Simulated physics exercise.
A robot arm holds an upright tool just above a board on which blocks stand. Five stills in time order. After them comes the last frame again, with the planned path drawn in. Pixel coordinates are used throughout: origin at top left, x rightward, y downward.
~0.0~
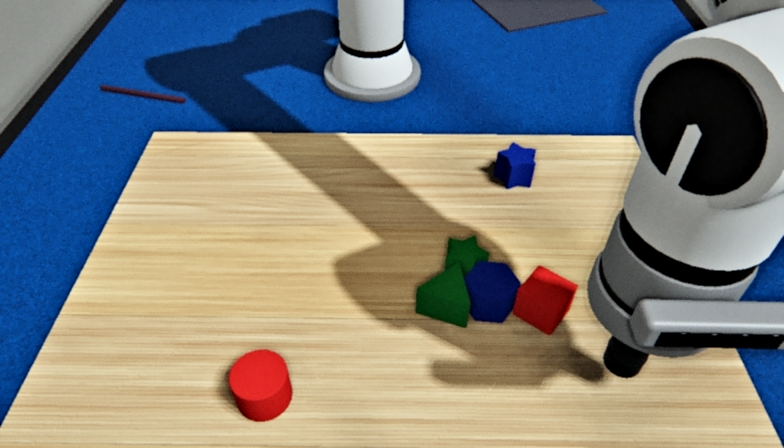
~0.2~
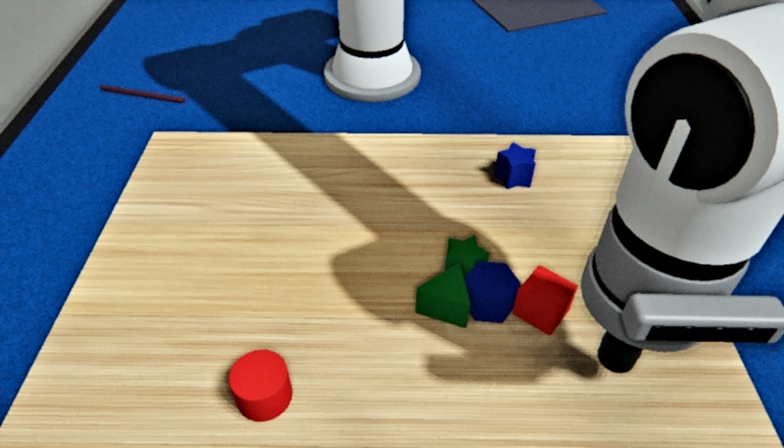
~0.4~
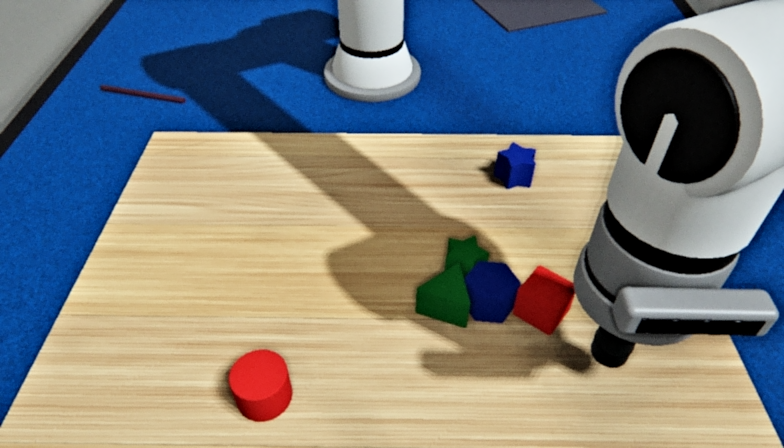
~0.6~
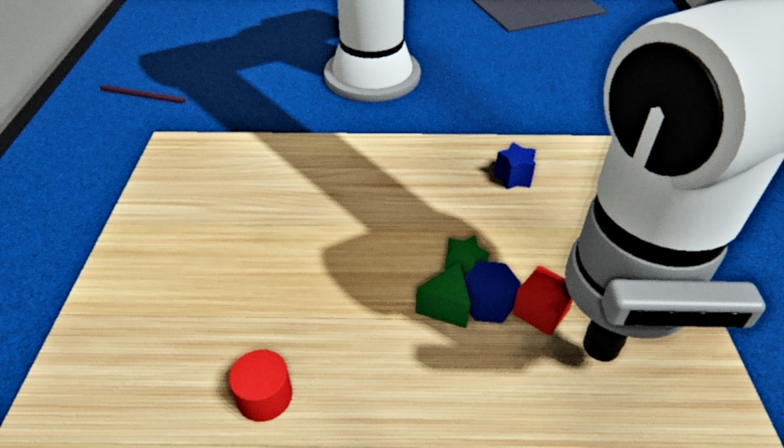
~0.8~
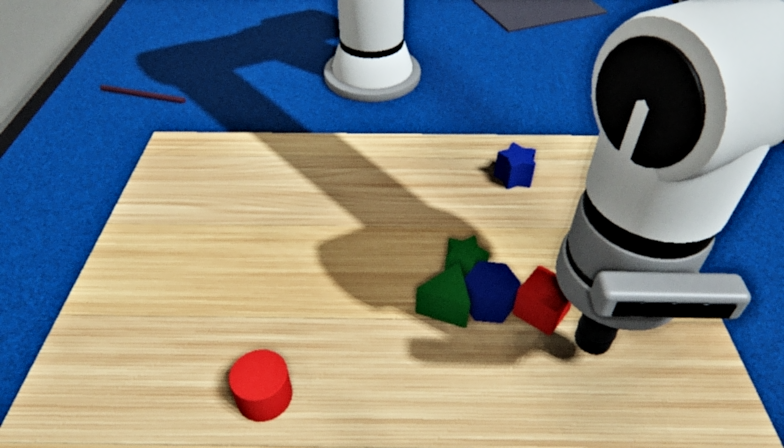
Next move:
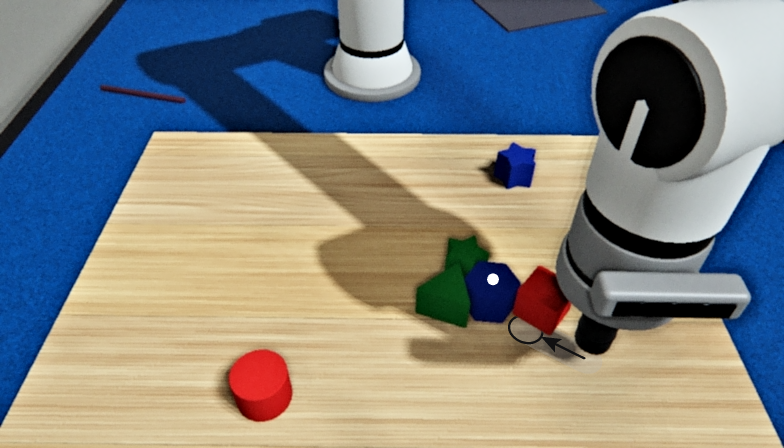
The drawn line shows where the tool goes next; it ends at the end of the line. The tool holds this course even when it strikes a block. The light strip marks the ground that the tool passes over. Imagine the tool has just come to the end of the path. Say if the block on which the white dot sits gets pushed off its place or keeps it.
It gets pushed out of place.
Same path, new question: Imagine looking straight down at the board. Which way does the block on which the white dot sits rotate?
Viewed from the top, it goes anticlockwise.
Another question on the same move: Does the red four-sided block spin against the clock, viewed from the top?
It seems not.
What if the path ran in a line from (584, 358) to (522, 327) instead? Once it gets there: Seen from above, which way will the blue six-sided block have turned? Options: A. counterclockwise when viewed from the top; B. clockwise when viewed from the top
My answer is option A.
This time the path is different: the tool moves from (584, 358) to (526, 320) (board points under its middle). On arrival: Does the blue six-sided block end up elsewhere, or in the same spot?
It is no longer where it was.
The line goes from (584, 358) to (526, 329); the dot is on the blue six-sided block.
What follows on the original path. Halfway along, tool (560, 326); blue six-sided block (490, 276); red four-sided block (545, 283).
At the end, tool (531, 312); green triangle unmoved; green star-shaped block (459, 245), turned 15° clockwise; blue six-sided block (486, 270), turned 25° anticlockwise; red four-sided block (536, 274), turned 50° clockwise.
